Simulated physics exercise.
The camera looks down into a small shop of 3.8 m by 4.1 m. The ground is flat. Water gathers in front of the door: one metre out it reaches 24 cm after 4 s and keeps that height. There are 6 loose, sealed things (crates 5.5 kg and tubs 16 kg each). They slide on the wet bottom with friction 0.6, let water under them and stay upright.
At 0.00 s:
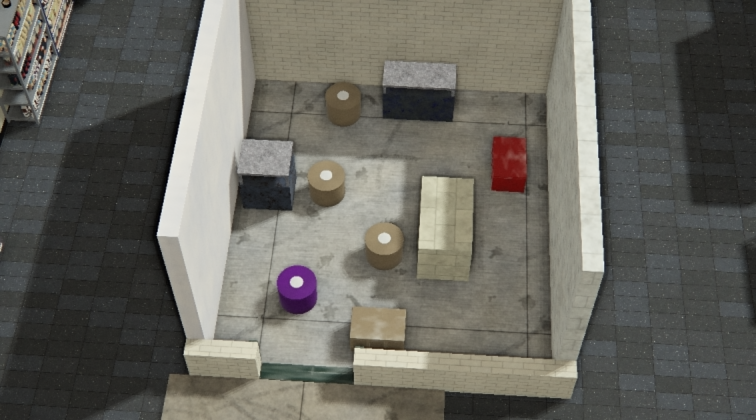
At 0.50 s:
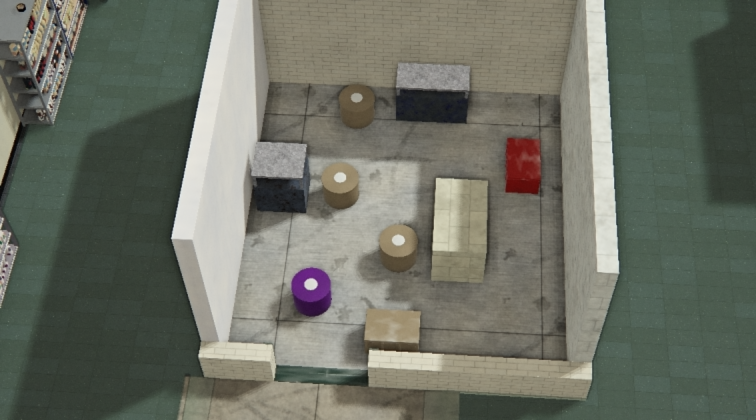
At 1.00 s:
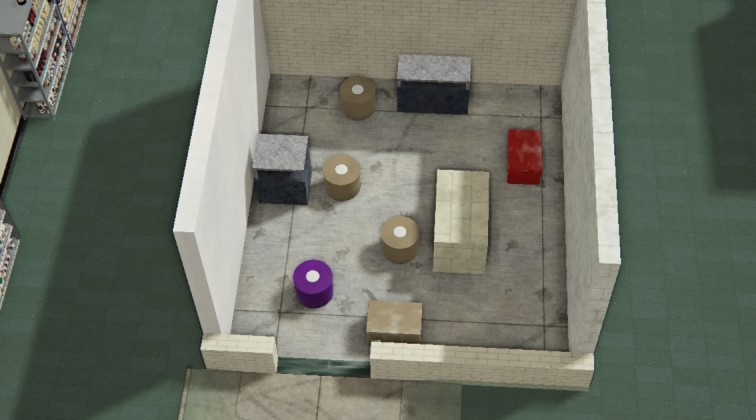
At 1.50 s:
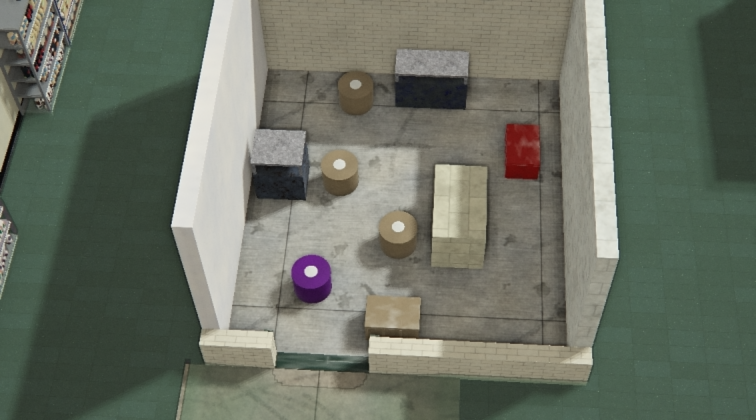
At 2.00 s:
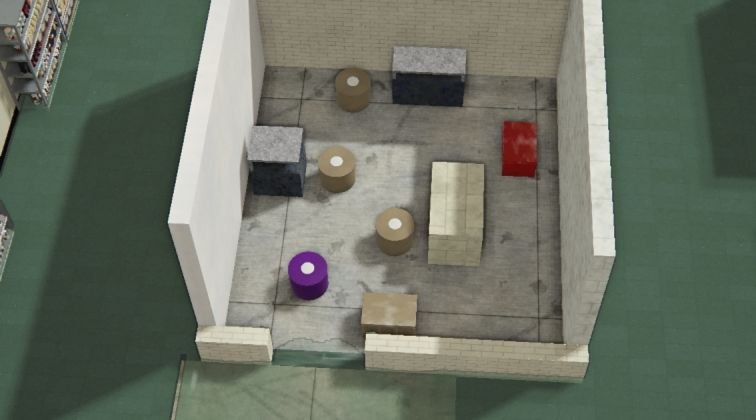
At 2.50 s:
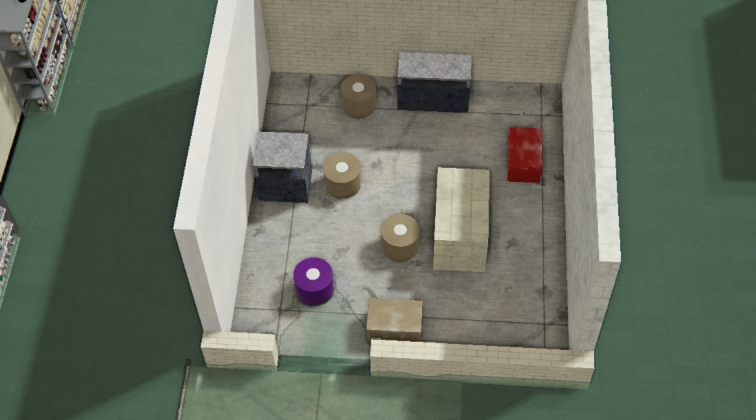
Water begins to spread at the shop doorway while the tubs and crates stay still.
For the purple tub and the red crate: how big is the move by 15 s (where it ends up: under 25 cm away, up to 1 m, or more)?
The purple tub gets carried off, the red crate gets carried off.
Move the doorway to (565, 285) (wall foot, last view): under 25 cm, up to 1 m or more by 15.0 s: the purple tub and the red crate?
In that case the purple tub gets carried off, the red crate ends far away.
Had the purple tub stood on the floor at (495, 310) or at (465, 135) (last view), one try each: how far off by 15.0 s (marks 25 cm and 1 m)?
In turn: It slides a little; it travels far.
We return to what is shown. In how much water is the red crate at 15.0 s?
Roughly 10 cm.
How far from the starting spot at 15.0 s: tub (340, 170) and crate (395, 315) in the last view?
In that order: 100 cm, 200 cm.
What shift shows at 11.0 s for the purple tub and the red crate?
About 250 and 150 cm.
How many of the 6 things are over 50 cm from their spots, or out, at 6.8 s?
2 of them.
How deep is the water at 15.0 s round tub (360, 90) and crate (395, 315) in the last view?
About 18 and 12 cm.
After 3.5 s the purple tub is near (313, 273), 0.0 m from its start, aground; the red crate is near (526, 147), 0.0 m from its start, aground; 0 afloat.
After 6.8 s the purple tub is near (285, 204), 1.0 m from its start, afloat; the red crate is near (526, 147), 0.0 m from its start, aground; 1 afloat.
After 11.0 s the purple tub is near (402, 124), 2.3 m from its start, afloat; the red crate is near (514, 260), 1.7 m from its start, afloat; 5 afloat.
After 15.0 s the purple tub is near (530, 313), 2.5 m from its start, afloat; the red crate is near (372, 239), 2.3 m from its start, afloat; 6 afloat.
